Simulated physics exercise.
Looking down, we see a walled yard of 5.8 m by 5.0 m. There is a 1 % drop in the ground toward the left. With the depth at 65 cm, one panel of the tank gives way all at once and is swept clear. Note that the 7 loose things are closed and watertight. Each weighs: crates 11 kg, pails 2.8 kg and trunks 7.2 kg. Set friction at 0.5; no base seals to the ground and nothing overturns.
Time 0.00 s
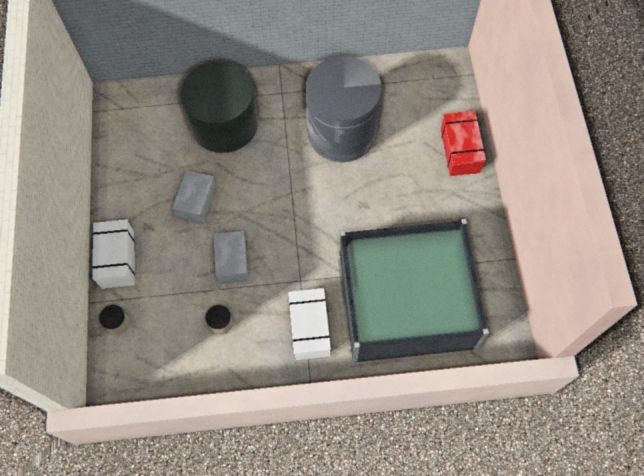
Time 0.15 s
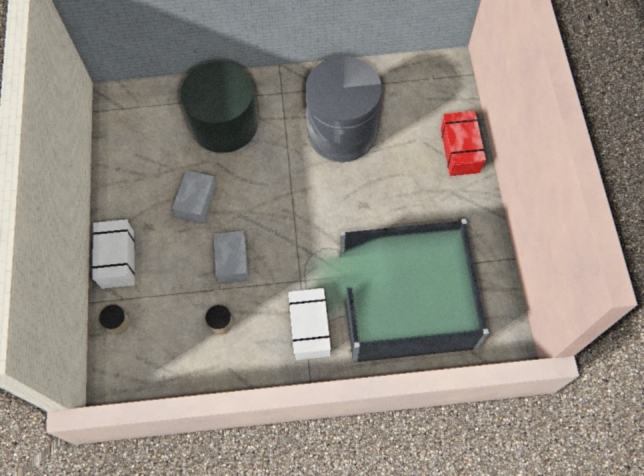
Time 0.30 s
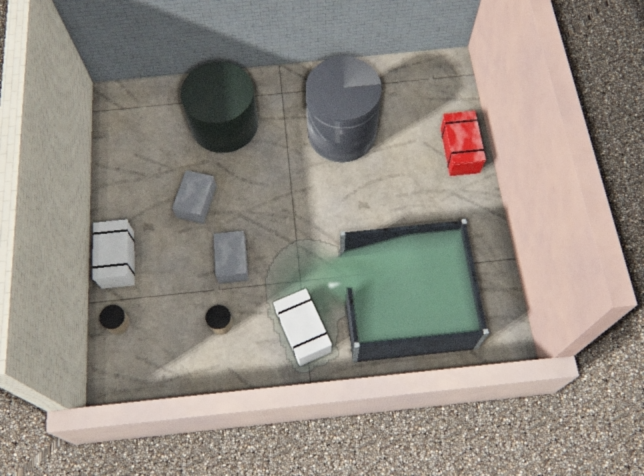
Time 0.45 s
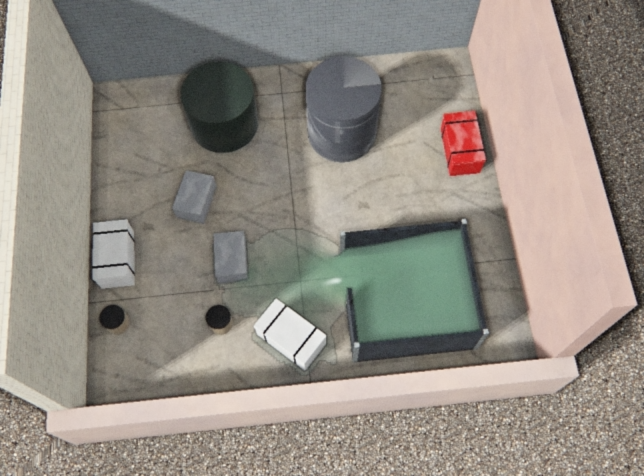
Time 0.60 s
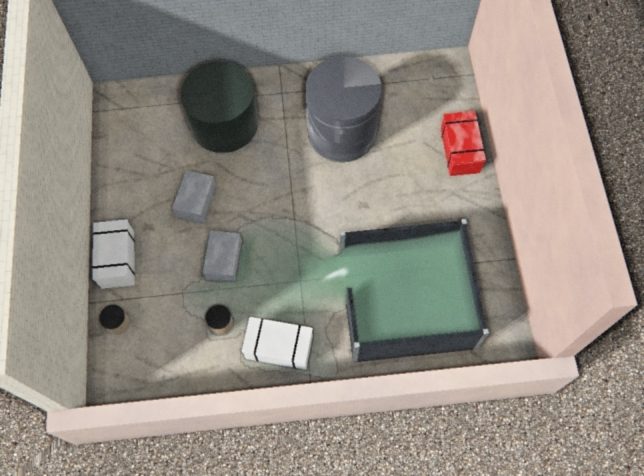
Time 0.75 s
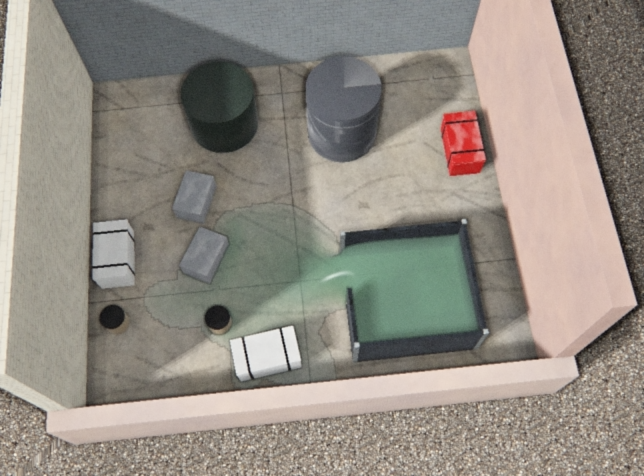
Green water pours from the tank's open left side, turning a white trunk and shifting a gray block.
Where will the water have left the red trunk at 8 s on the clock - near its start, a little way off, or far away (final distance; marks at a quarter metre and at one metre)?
Near its start.
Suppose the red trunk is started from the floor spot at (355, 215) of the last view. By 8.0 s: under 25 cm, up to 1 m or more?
Short answer: It hardly moves.
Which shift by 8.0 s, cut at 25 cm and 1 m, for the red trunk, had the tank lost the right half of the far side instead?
Afterwards the red trunk is carried a long way.
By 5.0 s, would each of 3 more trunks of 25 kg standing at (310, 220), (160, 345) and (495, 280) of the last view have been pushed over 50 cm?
Within it, beyond it, within it.
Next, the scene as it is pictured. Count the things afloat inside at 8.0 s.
Count: 5.
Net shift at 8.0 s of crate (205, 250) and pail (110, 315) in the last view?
Respectively: 140 cm / 60 cm.
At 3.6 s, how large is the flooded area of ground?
I'd estimate close to 17 m2.
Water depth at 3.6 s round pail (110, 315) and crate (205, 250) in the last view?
First about 14 cm, second about 6 cm.
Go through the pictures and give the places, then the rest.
In the first picture, the red trunk at (465, 136) rests on the ground; 2.0 m2 under water; 0 of 7 have shifted.
In the second picture, the red trunk at (465, 136) rests on the ground; 2.4 m2 under water; 0 of 7 have shifted.
In the third picture, the red trunk at (465, 136), on the bottom; 3.0 m2 under water; 1 of 7 have shifted.
In the fourth picture, the red trunk at (465, 136), on the bottom; 3.9 m2 under water; 1 of 7 have shifted.
In the fifth picture, the red trunk at (465, 136), on the bottom; water covers 4.8 m2; 2 of 7 have shifted.
In the sixth picture, the red trunk at (465, 136) rests on the ground; 6.1 m2 under water; 2 of 7 have shifted.
After 1.6 s the red trunk is near (465, 136), 0.0 m from its start, aground; 5 afloat.
After 3.6 s the red trunk is near (465, 136), 0.0 m from its start, aground; 5 afloat.
After 5.6 s the red trunk is near (465, 136), 0.0 m from its start, aground; 5 afloat.
After 8.0 s the red trunk is near (465, 136), 0.0 m from its start, aground; 5 afloat.
